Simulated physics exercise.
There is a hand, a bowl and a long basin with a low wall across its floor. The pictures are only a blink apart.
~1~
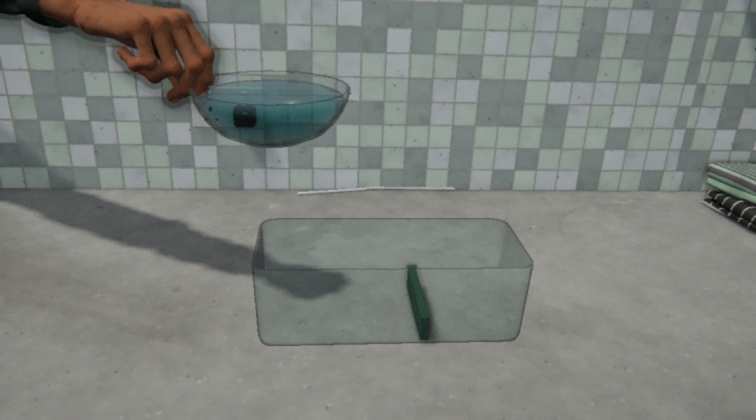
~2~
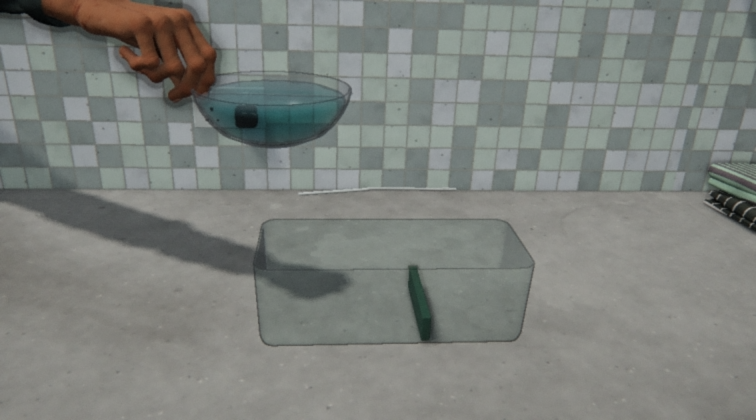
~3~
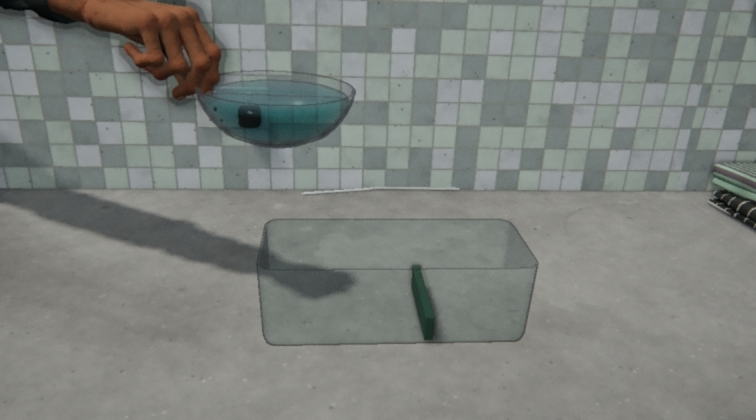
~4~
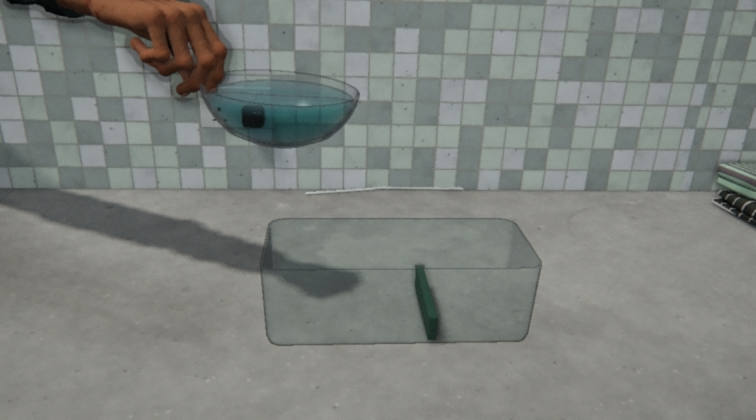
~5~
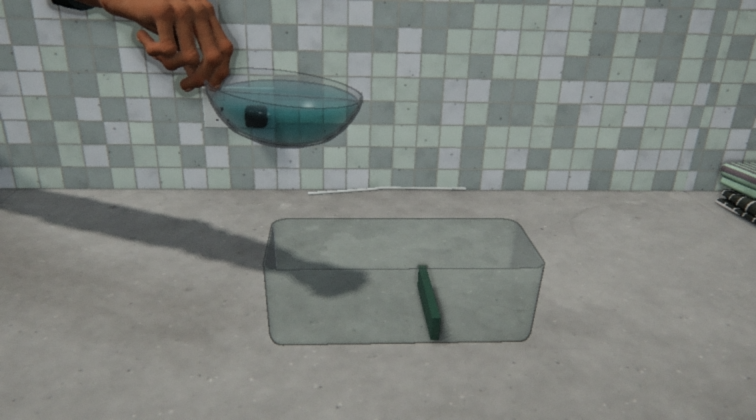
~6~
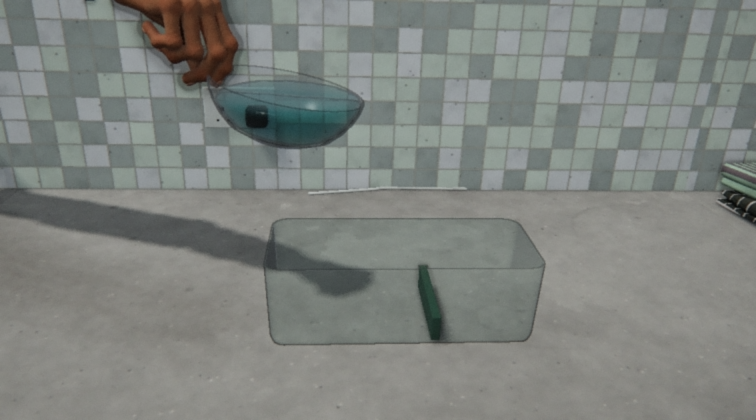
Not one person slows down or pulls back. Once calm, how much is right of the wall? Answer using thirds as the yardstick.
Under a third of it.
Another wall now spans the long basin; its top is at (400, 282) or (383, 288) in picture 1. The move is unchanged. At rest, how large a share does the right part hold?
50 per cent first, then 65 per cent.
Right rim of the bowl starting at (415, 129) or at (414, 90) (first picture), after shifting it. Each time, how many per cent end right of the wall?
You'd get 65 percent from the first and 65 percent from the second.
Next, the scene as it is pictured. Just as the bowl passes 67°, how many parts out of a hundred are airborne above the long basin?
Near 40 parts in a hundred.
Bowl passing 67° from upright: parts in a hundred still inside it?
Roughly 20 percent remains at that point.
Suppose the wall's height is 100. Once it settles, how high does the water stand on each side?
Left about 60, right about 40.
A moment on, the bowl is tipped part way and 21 per cent is still to pour, 23 is left of the wall and 14 right of it.
Next, the bowl is tipped right over and 0 per cent is still to pour, 71 is left of the wall and 23 right of it.
Then the bowl is tipped right over and 0 per cent is still to pour, 71 is left of the wall and 25 right of it.
Later the bowl is tipped right over and 0 per cent is still to pour, 71 is left of the wall and 25 right of it.
In the end 71 per cent lies left of the wall, 25 right of it and 5 outside.
